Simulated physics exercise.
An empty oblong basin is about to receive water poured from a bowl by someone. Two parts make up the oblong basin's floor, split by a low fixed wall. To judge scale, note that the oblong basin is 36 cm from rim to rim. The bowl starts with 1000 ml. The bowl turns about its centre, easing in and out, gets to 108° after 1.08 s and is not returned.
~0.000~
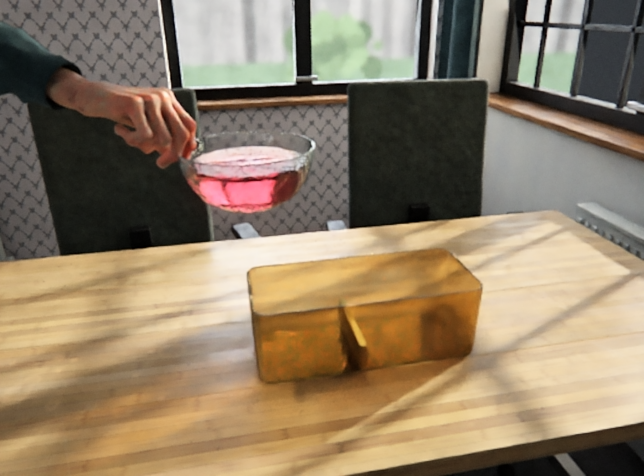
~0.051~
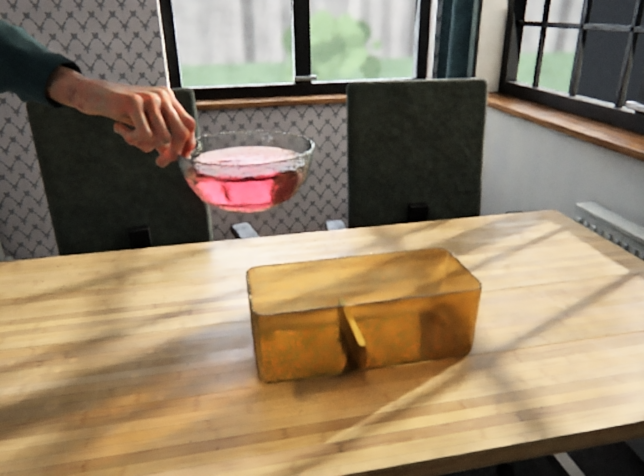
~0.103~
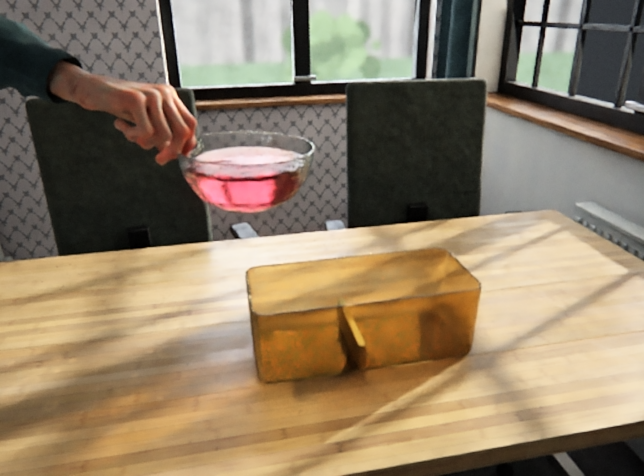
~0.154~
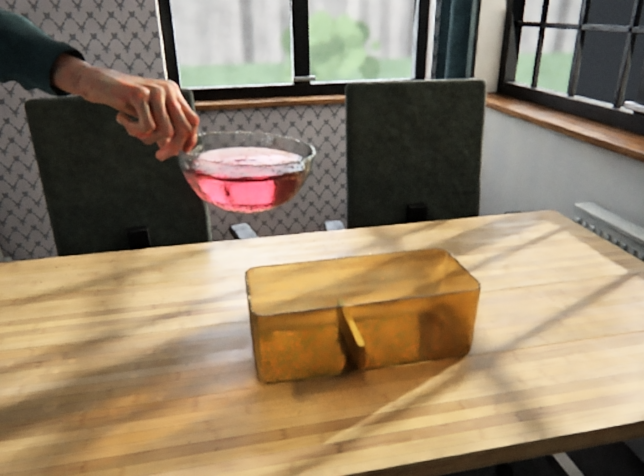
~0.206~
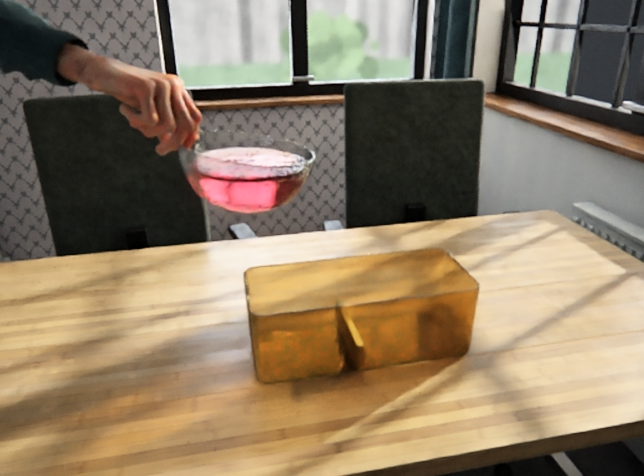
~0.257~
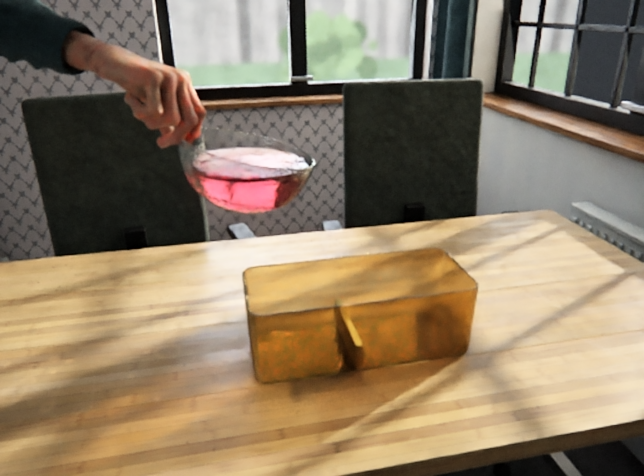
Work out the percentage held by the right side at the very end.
I would put it at 58 per cent.
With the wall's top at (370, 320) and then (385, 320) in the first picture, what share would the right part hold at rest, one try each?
First try about 30 %, second try about 10 %.
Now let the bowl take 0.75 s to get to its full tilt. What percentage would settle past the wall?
That would be about 50 in a hundred, I'd say.
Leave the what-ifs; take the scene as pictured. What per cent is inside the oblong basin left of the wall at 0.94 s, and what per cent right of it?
Around 36 on the left and around 58 on the right.
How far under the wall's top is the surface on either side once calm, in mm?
Left 28 mm, right 24 mm.
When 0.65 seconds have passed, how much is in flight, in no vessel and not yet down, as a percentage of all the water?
Roughly 44 percent.
By 0.65 s the tilt is 72° and 37 per cent is still to pour, 2 is left of the wall and 16 right of it.
By 0.94 s the tilt is 104° and 1 per cent is still to pour, 35 is left of the wall and 57 right of it.
By 1.25 s the tilt is 108° and 0 per cent is still to pour, 40 is left of the wall and 58 right of it.
By 1.58 s the tilt is 108° and 0 per cent is still to pour, 40 is left of the wall and 58 right of it.
At rest 40 per cent lies left of the wall, 58 right of it and 1 outside.
